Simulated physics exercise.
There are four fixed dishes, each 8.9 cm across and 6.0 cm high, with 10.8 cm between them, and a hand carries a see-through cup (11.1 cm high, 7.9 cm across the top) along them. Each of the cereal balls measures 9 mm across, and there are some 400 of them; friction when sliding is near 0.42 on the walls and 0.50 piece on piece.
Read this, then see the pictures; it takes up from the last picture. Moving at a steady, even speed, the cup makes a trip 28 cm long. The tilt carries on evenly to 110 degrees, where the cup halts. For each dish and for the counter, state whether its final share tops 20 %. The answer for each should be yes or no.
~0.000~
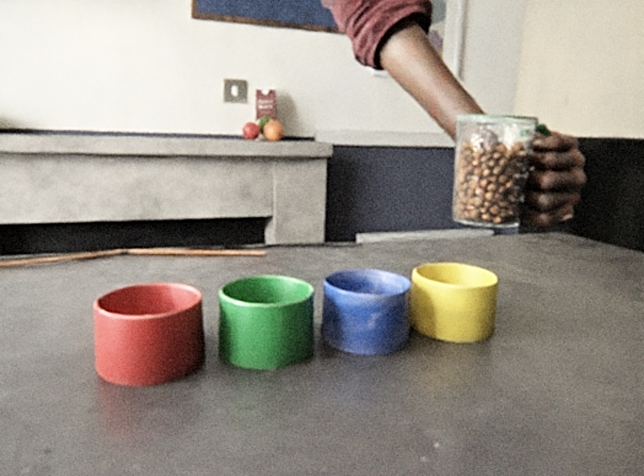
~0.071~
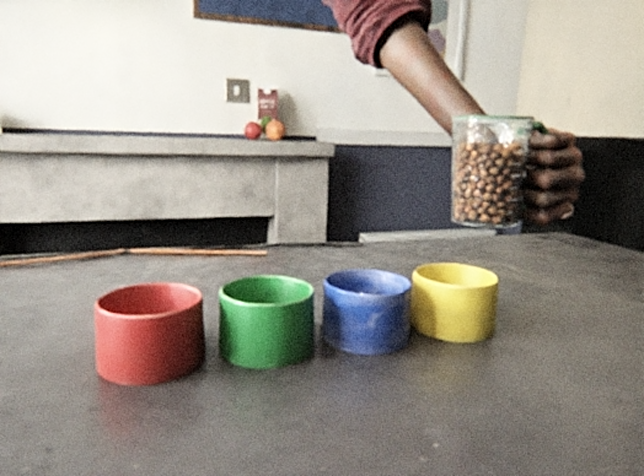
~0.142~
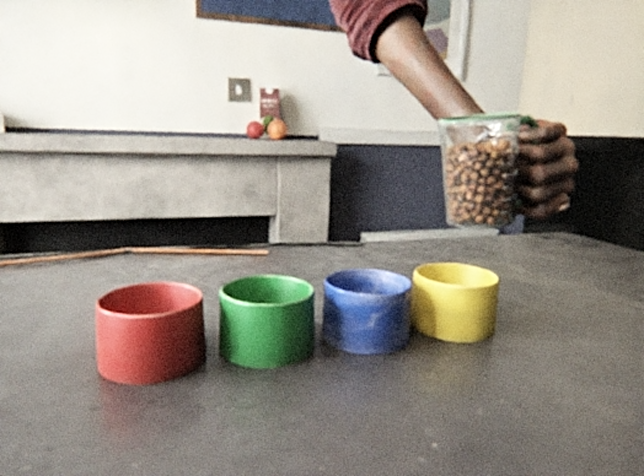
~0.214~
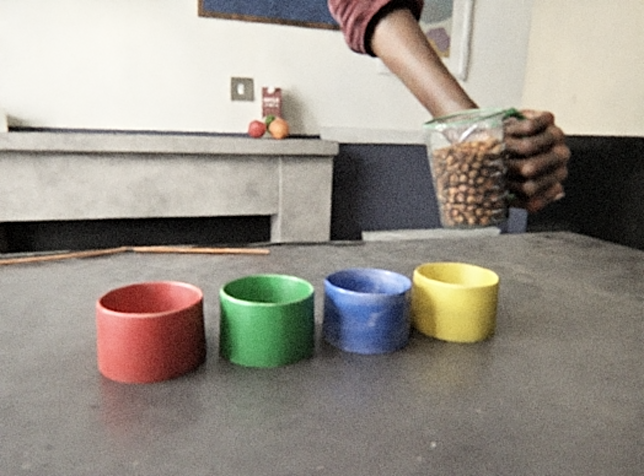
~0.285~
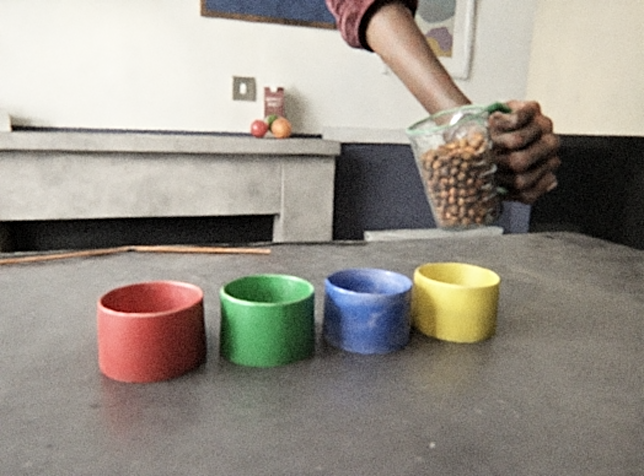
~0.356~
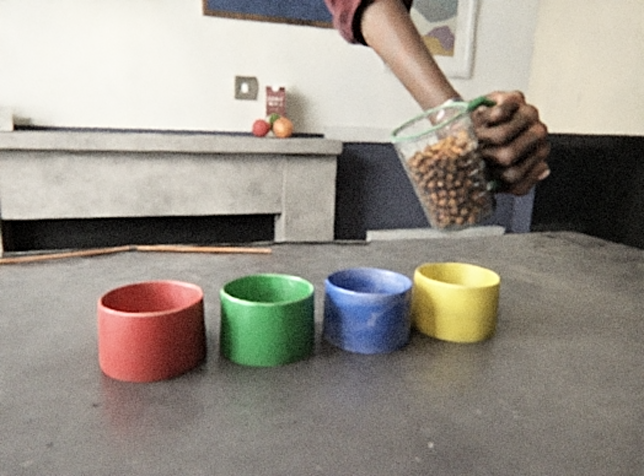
Red - yes, blue - no, green - no, yellow - no, counter - no.
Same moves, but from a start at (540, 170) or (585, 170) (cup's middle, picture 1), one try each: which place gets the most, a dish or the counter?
The biggest share lands on green the first time and on green the second time.
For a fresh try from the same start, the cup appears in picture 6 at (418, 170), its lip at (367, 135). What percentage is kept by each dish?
Final shares - red 100 %, blue 0 %, green 0 %, yellow 0 %.
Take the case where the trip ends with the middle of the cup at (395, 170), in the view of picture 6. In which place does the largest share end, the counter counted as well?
Result: Biggest portion at counter.
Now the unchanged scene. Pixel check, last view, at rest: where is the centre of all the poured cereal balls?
Look around (155, 324) in the last picture.
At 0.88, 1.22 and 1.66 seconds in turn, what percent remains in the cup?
100, 90, 30.
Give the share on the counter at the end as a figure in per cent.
About 5 %.
Then, at 0.88 s, tilt 78 degrees; cup holds 100 %.
After 1.22 s, tilt 109 degrees; cup holds 90 %.
After 1.66 s, tilt 110 degrees; cup holds 30 %, red 60 %.
By 2.7 s all is still; red 90 %, blue 0 %, green 0 %, yellow 0 %, counter 5 %.
